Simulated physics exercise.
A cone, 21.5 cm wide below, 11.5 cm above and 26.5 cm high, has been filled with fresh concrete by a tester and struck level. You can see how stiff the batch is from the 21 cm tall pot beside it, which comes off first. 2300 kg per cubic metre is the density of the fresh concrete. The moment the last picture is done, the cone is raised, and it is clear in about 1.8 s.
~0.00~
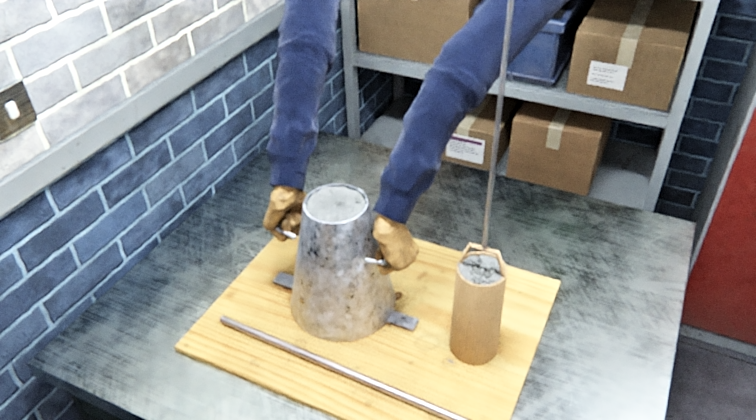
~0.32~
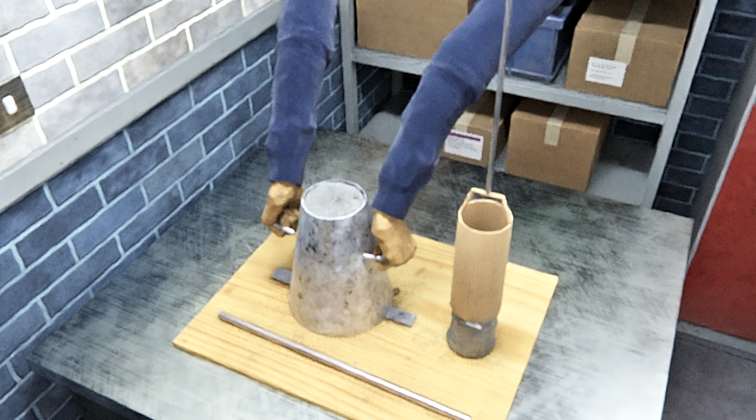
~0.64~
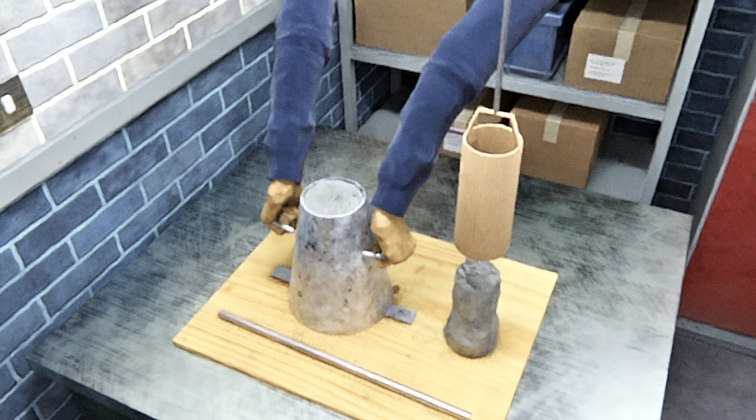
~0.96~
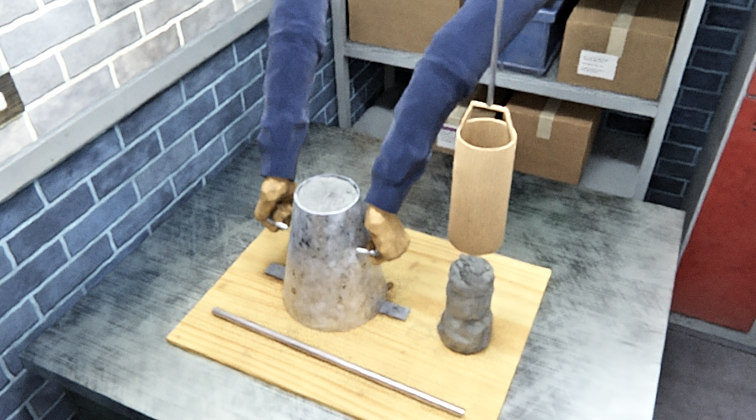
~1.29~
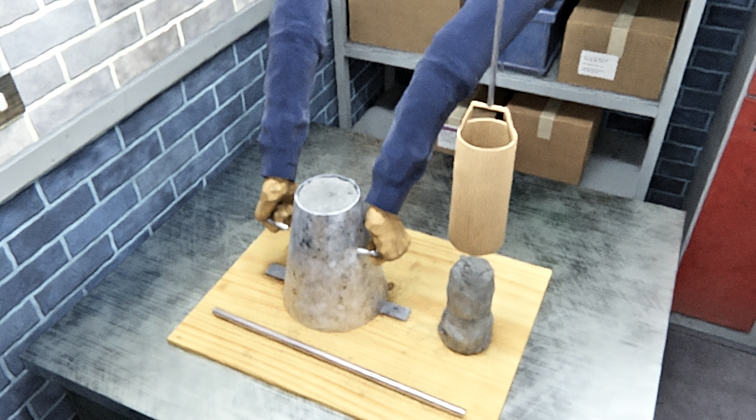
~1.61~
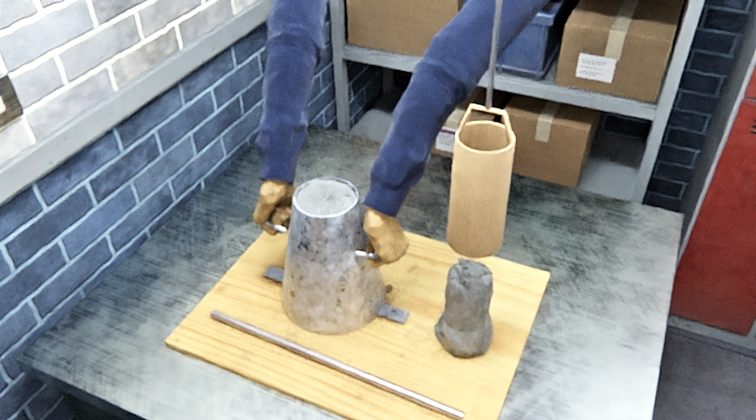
On a metal table in a brick-walled room, gloved hands gripped a metal cone that stayed put while a tan tube rose off a grey lump, which bulged and sagged slightly after being uncovered.
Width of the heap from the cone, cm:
Roughly 22 cm.
After 2.1 s, the cone is up 7.2 cm; the fresh concrete has come down 0.5 cm to 26 cm and is 22 cm wide.
After 2.5 s, the cone is up 16 cm; the fresh concrete has come down 0.6 cm to 26 cm and is 22 cm wide.
After 3.0 s, the cone is up 28 cm; the fresh concrete has come down 0.7 cm to 26 cm and is 22 cm wide.
After 3.5 s, the cone is clear; the fresh concrete has come down 0.8 cm to 26 cm and is 22 cm wide.
After 4.1 s, at rest, the cone is clear; the fresh concrete has come down 0.9 cm to 26 cm and is 22 cm wide.
